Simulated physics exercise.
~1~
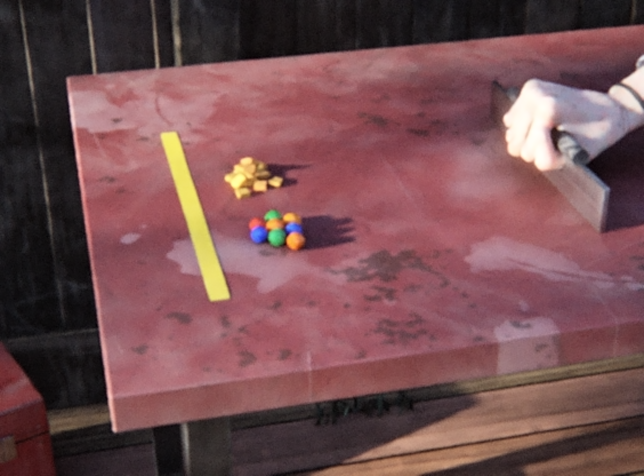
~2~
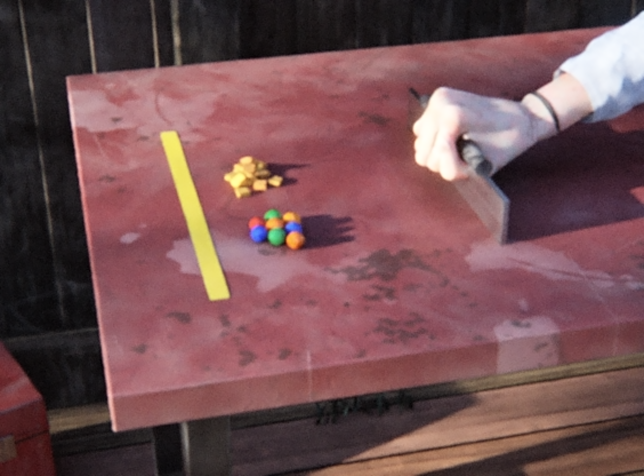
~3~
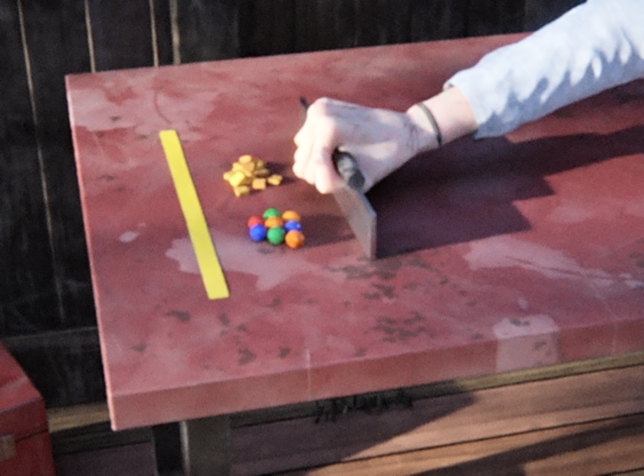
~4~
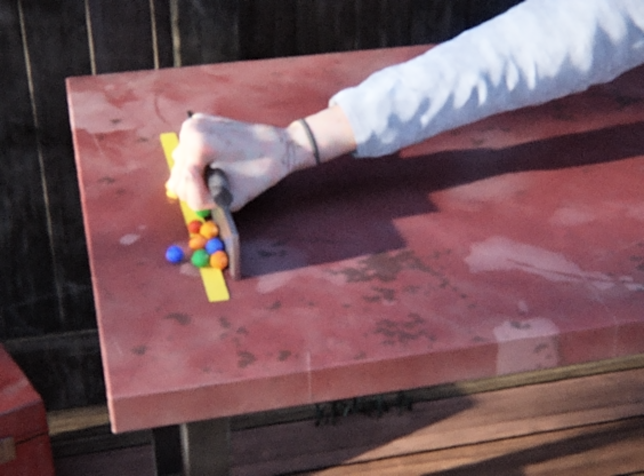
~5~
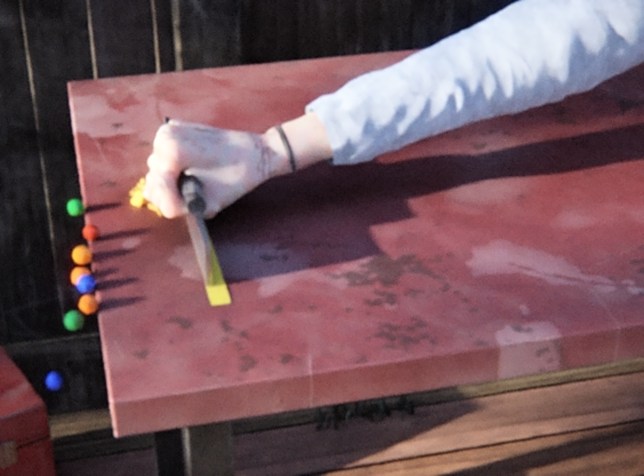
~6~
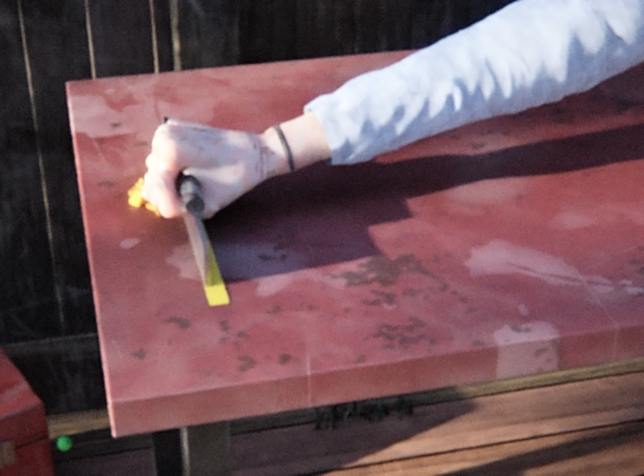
A hand sliding a scraper left to yellow tape, sending colourful balls off a red table while yellow pieces stay on top.
